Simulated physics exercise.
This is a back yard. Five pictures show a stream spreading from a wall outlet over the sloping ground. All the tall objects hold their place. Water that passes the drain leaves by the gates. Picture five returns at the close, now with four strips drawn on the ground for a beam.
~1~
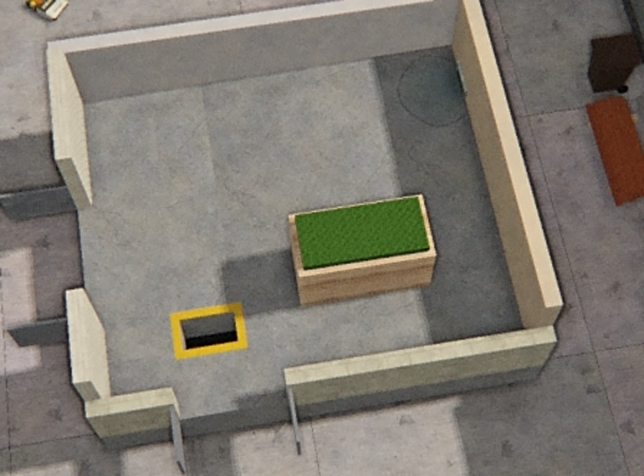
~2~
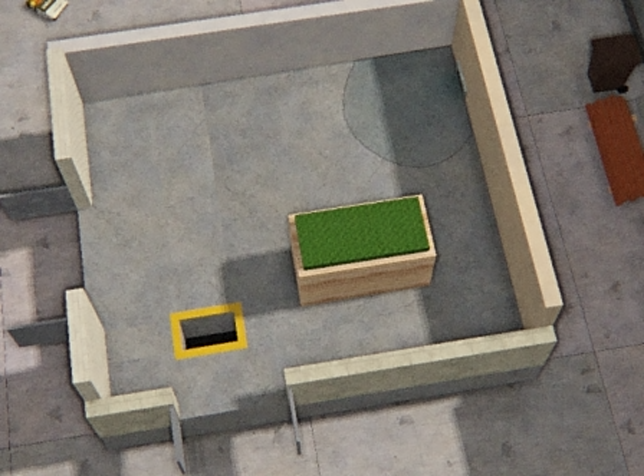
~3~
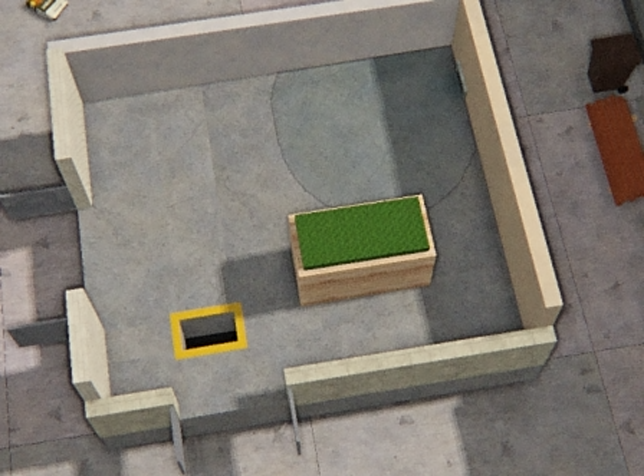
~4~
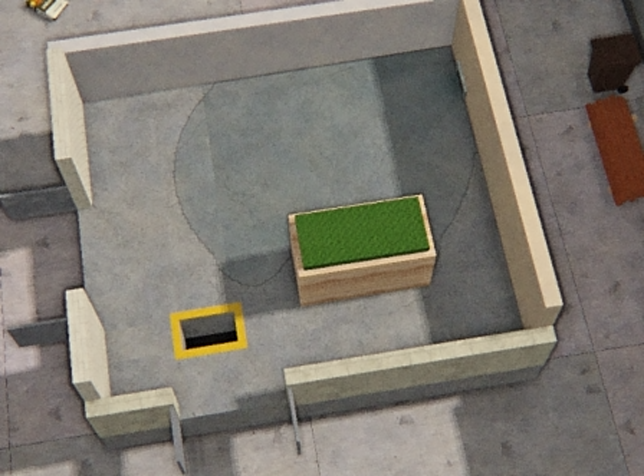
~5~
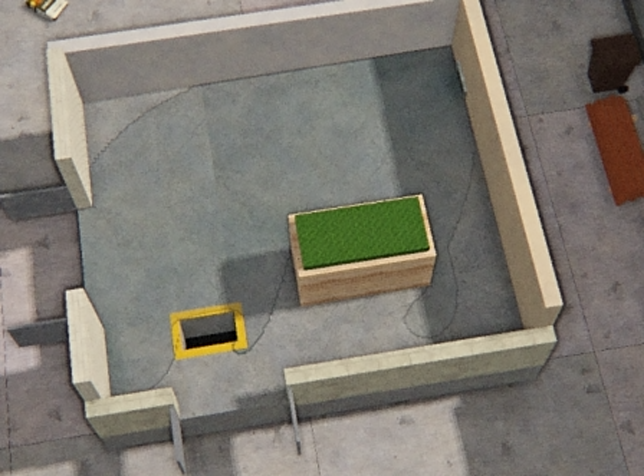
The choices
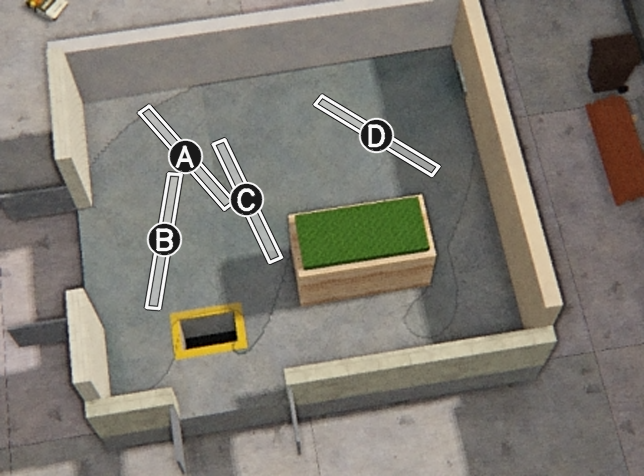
At the start, a small patch of water lies in the upper right corner of a walled yard with a green-topped box. The water spreads left and downward across the floor, passing around the box, and by the end it covers most of the yard and enters the yellow-edged drain pit.
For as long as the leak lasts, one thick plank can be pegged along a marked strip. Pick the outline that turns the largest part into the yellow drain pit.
B.
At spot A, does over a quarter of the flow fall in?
Yes, it does.
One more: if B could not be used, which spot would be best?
Spot A.
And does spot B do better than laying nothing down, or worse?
Better.
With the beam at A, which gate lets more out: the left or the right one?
More leaves on the left.
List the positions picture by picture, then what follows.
Outfall at (462, 80); yellow drain pit at (208, 331); open gate at (232, 395); open gate at (98, 267); 3 % of the ground under water, visible out to (422, 118); yellow drain pit still dry, in the first frame.
In the second frame, 11 % of the ground under water, visible out to (350, 110); yellow drain pit still dry.
In the third frame, 25 % of the ground under water, visible out to (301, 170); yellow drain pit still dry.
In the fourth frame, 45 % of the ground under water, visible out to (185, 203); yellow drain pit still dry.
In the fifth frame, 67 % of the ground under water, visible out to (109, 371); yellow drain pit taking water.
In white, A from (144, 109) to (229, 205); B from (152, 308) to (174, 174); C from (218, 141) to (275, 259); D from (318, 100) to (435, 171).
With A, about 45 % of the stream goes into the yellow drain pit, about 55 % out by the gates.
With B, about 58 % of the stream goes into the yellow drain pit, about 42 % out by the gates.
With C, about 22 % of the stream goes into the yellow drain pit, about 78 % out by the gates.
With D, about 21 % of the stream goes into the yellow drain pit, about 79 % out by the gates.
